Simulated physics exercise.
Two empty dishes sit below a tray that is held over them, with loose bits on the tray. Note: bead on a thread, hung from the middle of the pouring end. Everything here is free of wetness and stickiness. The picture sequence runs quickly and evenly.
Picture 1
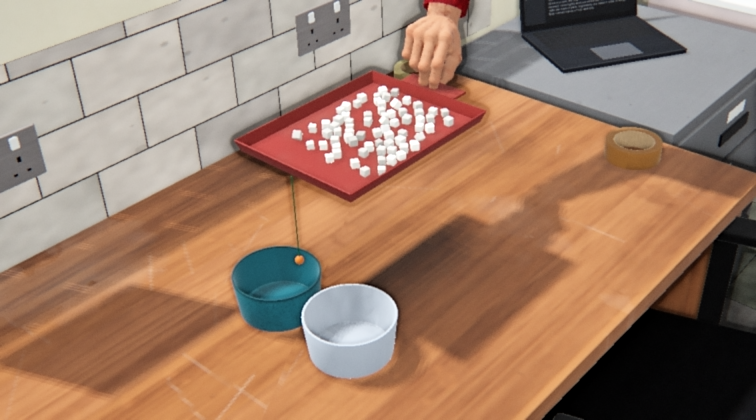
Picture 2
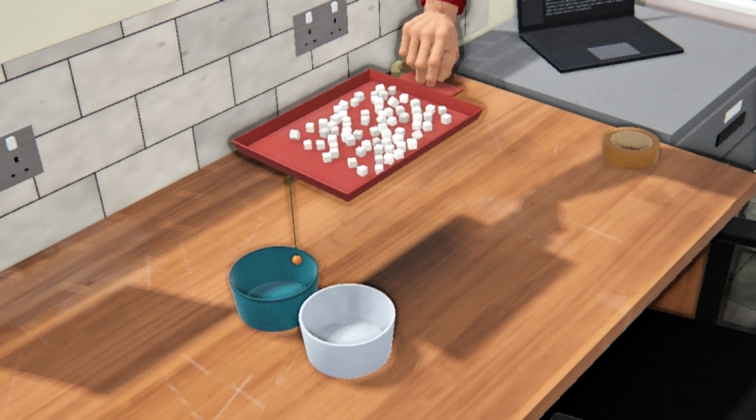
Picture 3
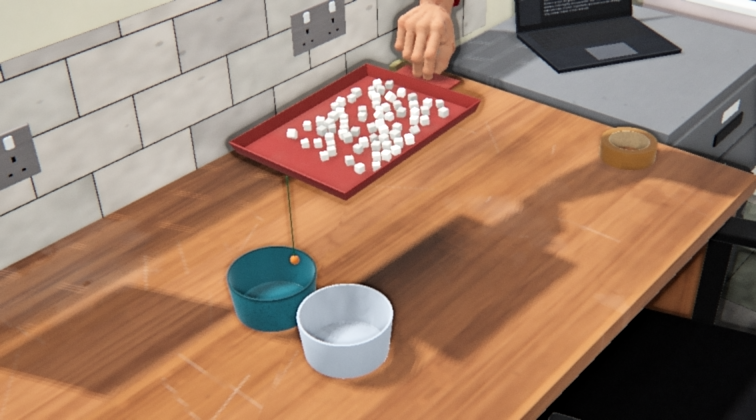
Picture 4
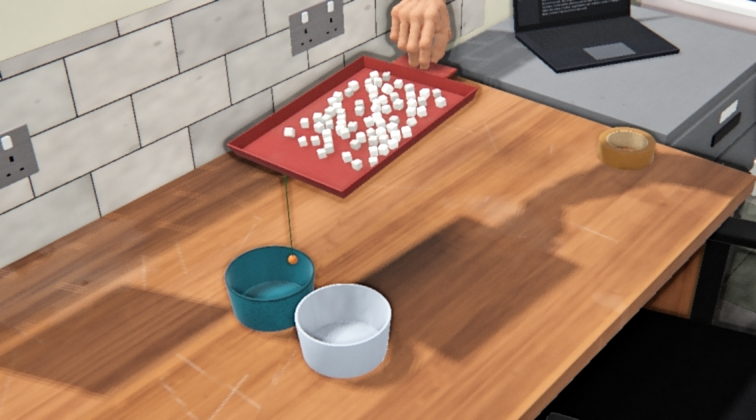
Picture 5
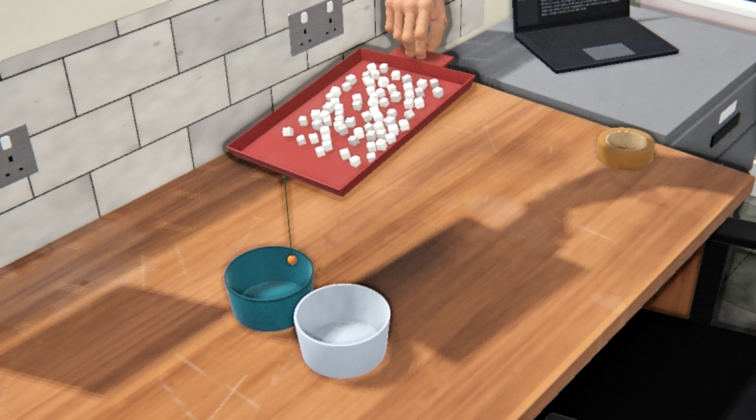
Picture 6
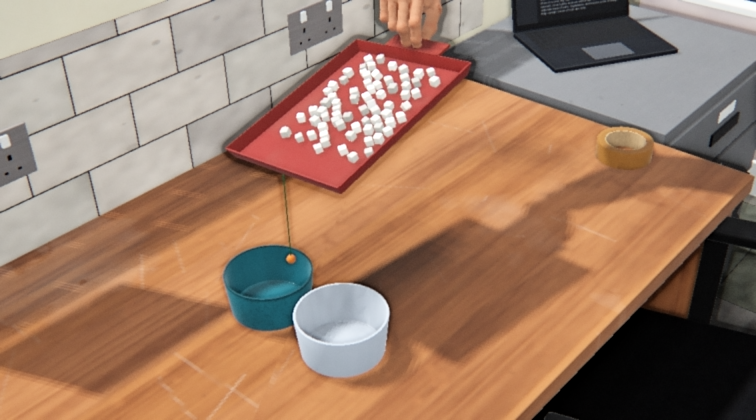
A red tray of white cubes, gripped at its far end by a hand, tilts gradually as that end rises, while the cubes barely shift and the view drifts very slightly. It is held above a wooden worktop seen from above at an angle, beside a white tiled wall with sockets. An orange bead hangs on a thread near teal and white dishes, with a tape roll and laptop to the right.
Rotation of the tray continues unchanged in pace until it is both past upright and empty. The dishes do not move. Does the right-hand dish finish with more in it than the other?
No.
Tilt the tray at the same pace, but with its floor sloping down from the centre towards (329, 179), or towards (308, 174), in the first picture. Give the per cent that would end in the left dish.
Somewhere close to 10 % the first time, 30 % the second.
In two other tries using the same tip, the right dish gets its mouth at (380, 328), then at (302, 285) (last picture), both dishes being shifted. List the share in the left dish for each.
First position: Some 0 %; second position: Some 90 %.
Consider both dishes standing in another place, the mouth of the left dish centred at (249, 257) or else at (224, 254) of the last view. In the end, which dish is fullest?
The dish to the left; the dish to the left.
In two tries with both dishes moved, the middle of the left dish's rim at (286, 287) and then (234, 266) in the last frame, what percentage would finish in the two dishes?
About 10% and about 70%.
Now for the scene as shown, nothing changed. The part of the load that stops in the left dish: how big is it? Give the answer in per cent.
Result: Near 50 in a hundred.
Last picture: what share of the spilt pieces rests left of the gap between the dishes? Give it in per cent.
Estimate: About 100 percent.
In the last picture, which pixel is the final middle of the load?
(244, 295).
Just after the last frame, tray tipped steeply; the larger part on the tray; about a tenth in the air.
A moment on, tray tipped right over; roughly half on the tray; roughly a quarter in the left dish; roughly a third outside both; about a tenth in the air.
Further on, tray tipped past a quarter turn; roughly half in the left dish; roughly half outside both.
When it is over, tray tipped past a quarter turn; not one in the right dish; roughly half in the left dish; roughly half outside both.
